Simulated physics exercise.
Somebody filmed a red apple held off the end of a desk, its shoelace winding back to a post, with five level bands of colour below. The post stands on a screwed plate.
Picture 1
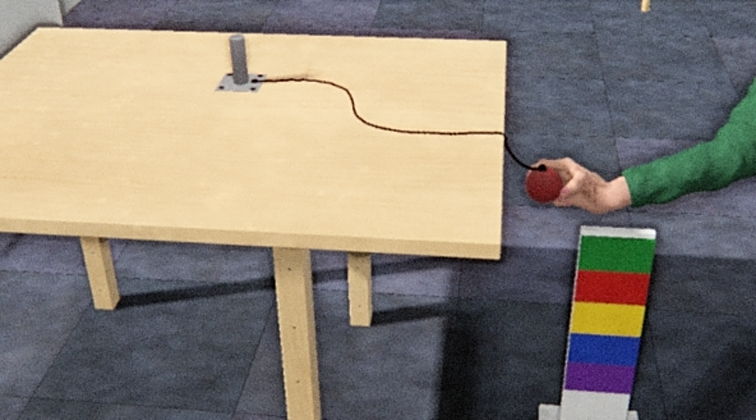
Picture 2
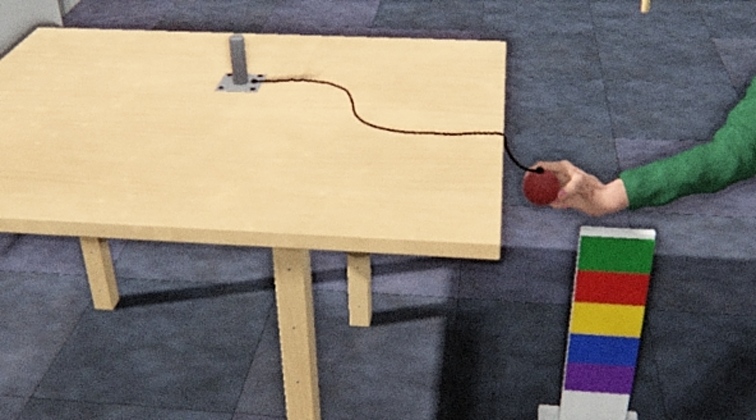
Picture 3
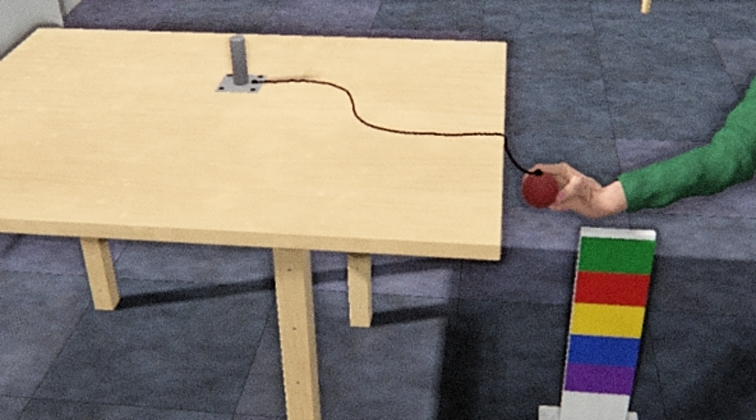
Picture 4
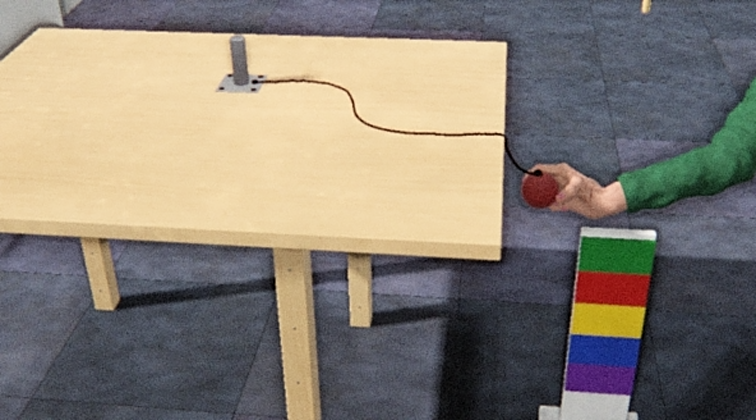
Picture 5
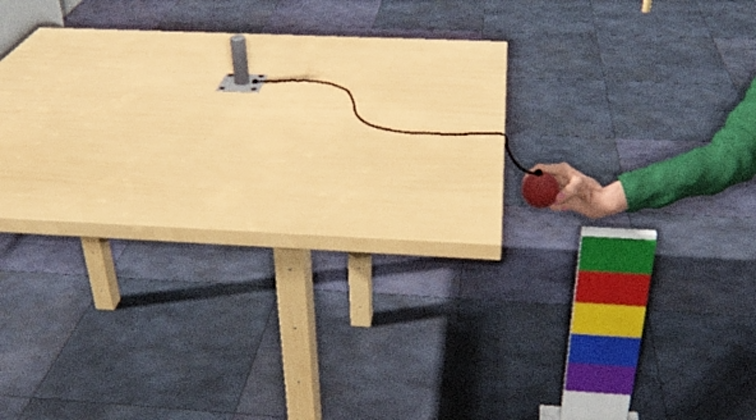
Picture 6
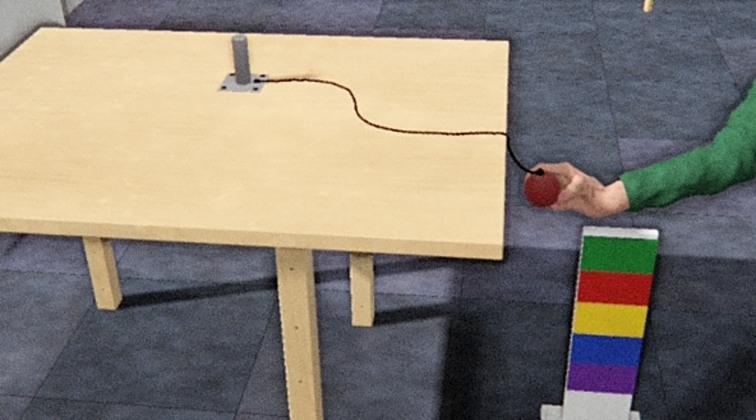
We see a hand in a green sleeve holding a round red object beside a wooden table, a dark cord running from it to a post, above a striped colour board; the hand shifts very slightly, then stays nearly still.
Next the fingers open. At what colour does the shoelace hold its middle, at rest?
The shoelace holds its middle at green.
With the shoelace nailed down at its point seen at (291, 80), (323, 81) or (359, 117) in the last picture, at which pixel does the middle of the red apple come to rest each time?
The places are (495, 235), (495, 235) and (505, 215).
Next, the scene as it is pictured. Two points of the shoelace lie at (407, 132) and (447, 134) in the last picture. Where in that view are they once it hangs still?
About (465, 119), and the other about (503, 127).
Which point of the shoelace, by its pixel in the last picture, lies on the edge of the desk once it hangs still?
Near (454, 134).
A little later, apple near (523, 240); level with green.
Next, apple near (483, 235); level with green.
Later still, apple near (492, 243); level with green.
When it is over, apple near (497, 244); level with green. At green.
